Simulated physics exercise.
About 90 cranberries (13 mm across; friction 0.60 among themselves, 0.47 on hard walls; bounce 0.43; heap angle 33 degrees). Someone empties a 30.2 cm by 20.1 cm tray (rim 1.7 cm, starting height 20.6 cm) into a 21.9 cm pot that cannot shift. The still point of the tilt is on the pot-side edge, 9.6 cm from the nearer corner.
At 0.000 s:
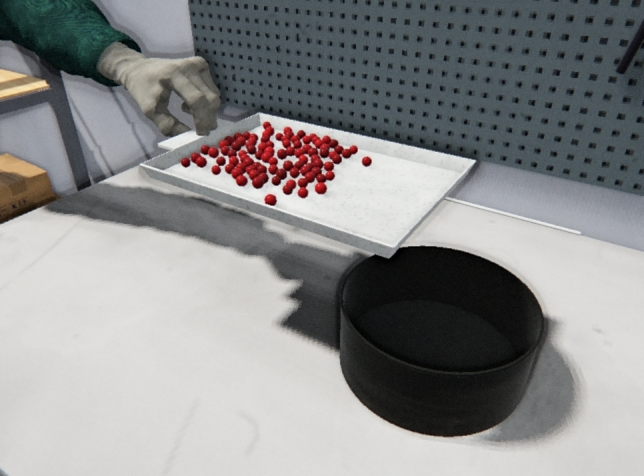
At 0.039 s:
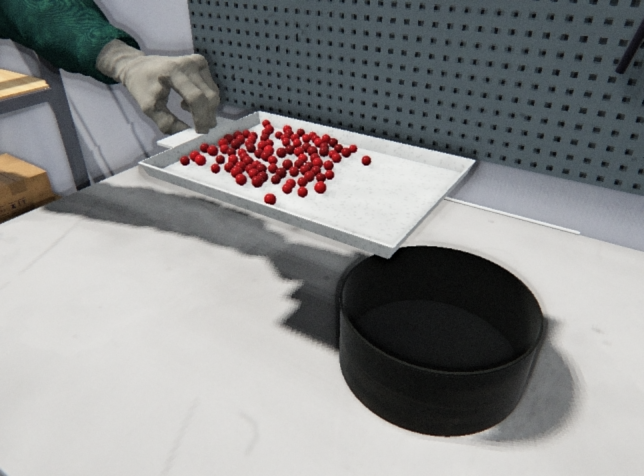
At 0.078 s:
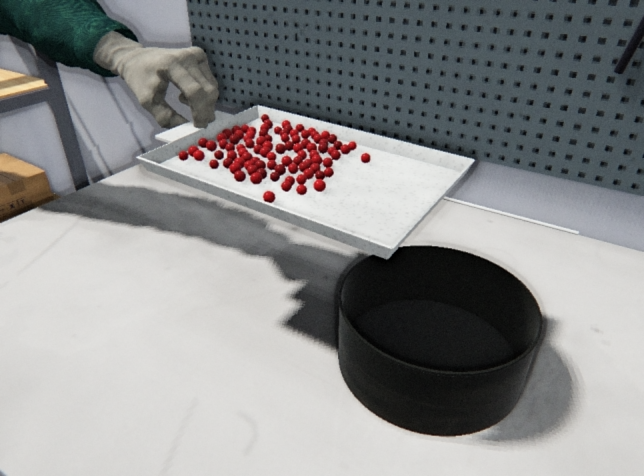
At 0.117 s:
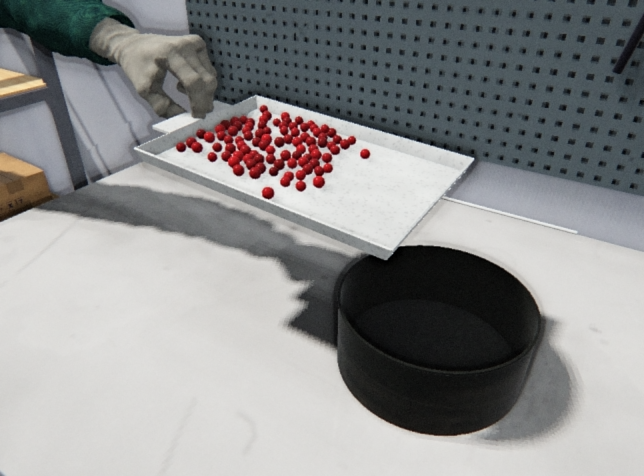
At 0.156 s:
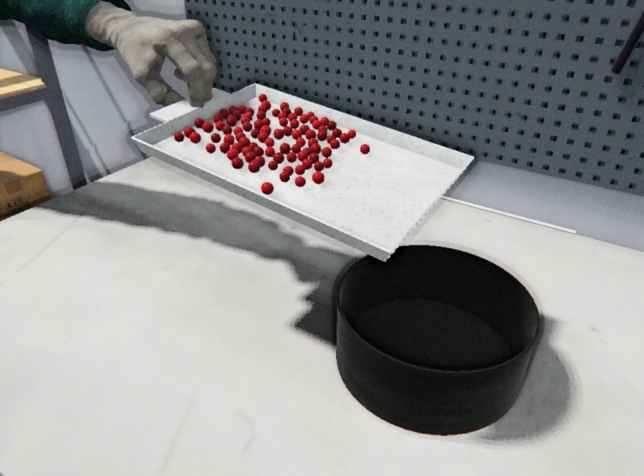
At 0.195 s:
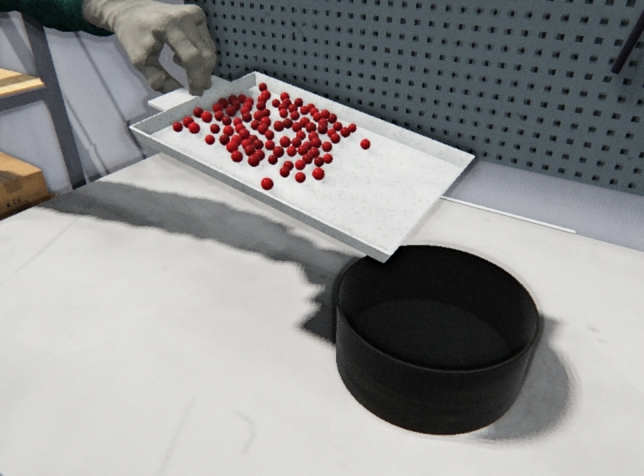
Gloved hand raising the far left end of a white tray of red berries, tilting it gradually beside a black pot.
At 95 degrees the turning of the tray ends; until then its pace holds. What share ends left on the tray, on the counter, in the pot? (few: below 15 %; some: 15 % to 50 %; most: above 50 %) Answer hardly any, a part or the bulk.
Tray hardly any, counter a part, pot the bulk.
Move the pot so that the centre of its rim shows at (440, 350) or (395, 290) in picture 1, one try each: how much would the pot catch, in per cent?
Some 100 and 55 per cent.
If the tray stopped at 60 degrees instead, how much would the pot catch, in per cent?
In that case some 25 per cent.
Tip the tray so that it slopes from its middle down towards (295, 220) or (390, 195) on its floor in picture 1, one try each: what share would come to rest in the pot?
About 25 and 95 per cent.
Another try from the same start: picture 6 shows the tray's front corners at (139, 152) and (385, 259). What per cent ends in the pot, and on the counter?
Pot 45, counter 55.
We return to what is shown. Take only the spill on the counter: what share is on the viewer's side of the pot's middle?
Roughly 100 per cent.
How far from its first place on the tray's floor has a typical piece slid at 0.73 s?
About 18 cm.
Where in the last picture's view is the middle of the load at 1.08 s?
Near (409, 370).
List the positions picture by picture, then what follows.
In the first frame, tray tilt 0 degrees, front corners at (148, 163) and (390, 241); middle of the pieces at (282, 154); pot at (439, 299).
In the second frame, tray tilt 0 degrees, front corners at (147, 162) and (390, 242); middle of the pieces at (282, 153).
In the third frame, tray tilt 2 degrees, front corners at (145, 156) and (389, 242); middle of the pieces at (281, 149).
In the fourth frame, tray tilt 4 degrees, front corners at (142, 148) and (388, 244), lowest corner right front; middle of the pieces at (280, 142).
In the fifth frame, tray tilt 7 degrees, front corners at (140, 137) and (388, 246), lowest corner right front; middle of the pieces at (279, 134).
In the sixth frame, tray tilt 10 degrees, front corners at (138, 127) and (387, 248), lowest corner right front; middle of the pieces at (279, 126); pot at (435, 298). The tray's pace is about 75 degrees a second.
After 0.73 s, tilt 50 degrees; the tray holds 95 %, the pot 0 %.
After 1.08 s, tilt 77 degrees; the tray holds 40 %, the pot 25 %.
After 1.53 s, tilt 95 degrees; the tray holds 0 %, the pot 55 %.
By 2.4 s all is still; tray 0 %, counter 40 %, pot 60 %.
